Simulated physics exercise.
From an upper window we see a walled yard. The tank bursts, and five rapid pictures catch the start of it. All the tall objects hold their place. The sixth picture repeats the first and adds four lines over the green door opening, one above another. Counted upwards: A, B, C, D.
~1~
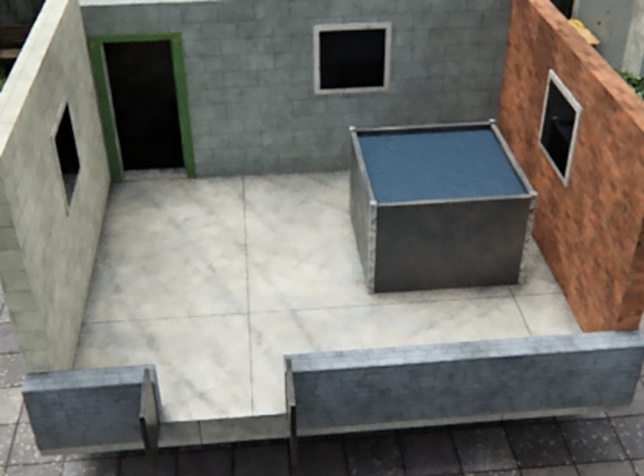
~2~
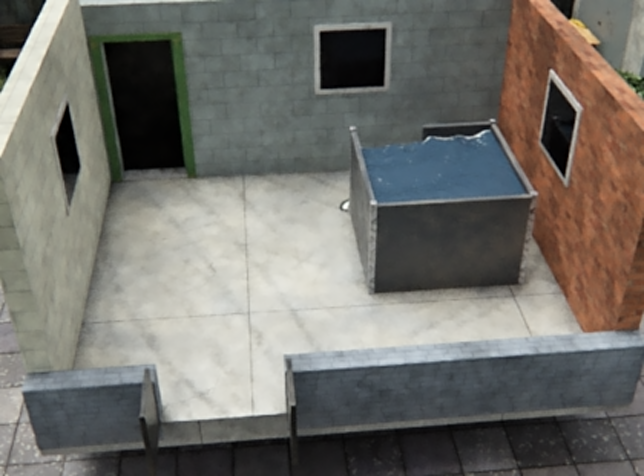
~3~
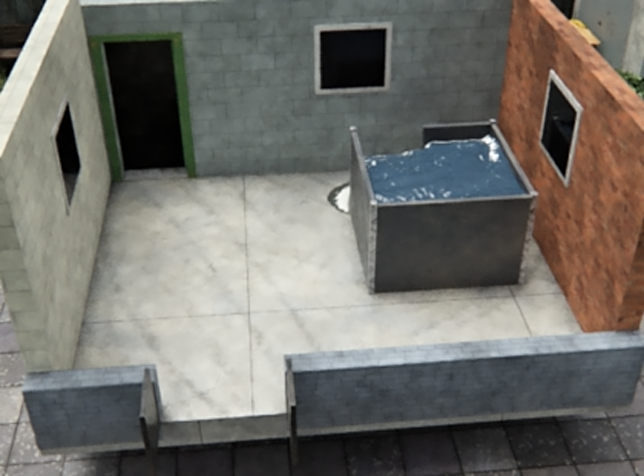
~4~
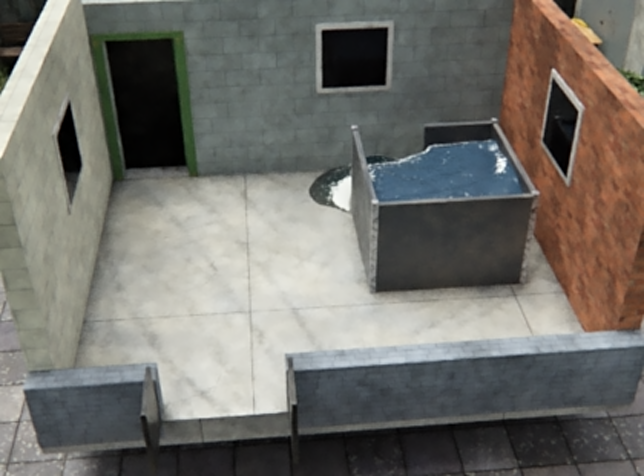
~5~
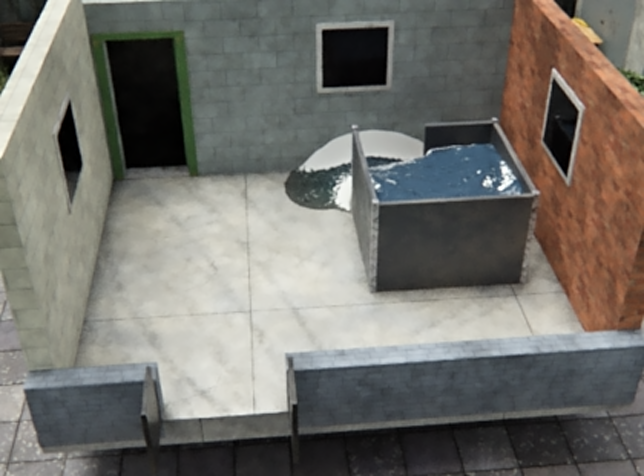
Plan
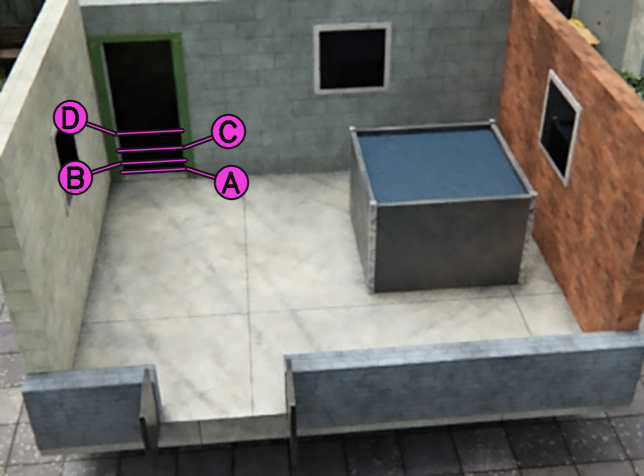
Water in a dark square tank begins to ripple and drop along its back edge, then pours out behind the tank and spreads over the pale yard floor in a widening puddle toward the back wall and the left.
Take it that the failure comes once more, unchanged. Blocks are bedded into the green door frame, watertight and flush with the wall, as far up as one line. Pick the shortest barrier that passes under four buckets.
That is height B.
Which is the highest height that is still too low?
It is A.
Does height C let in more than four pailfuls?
No, not at all.
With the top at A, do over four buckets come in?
Yes, it does.
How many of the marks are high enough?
Three of the four.
On the marked copy, A at (154, 170); B at (153, 161); C at (151, 149); D at (148, 132); from the bottom up A, B, C, D.
With A, about 12 bucketfuls get in.
With B, a bucket or two gets in.
With C, nothing gets over.
With D, nothing gets over.
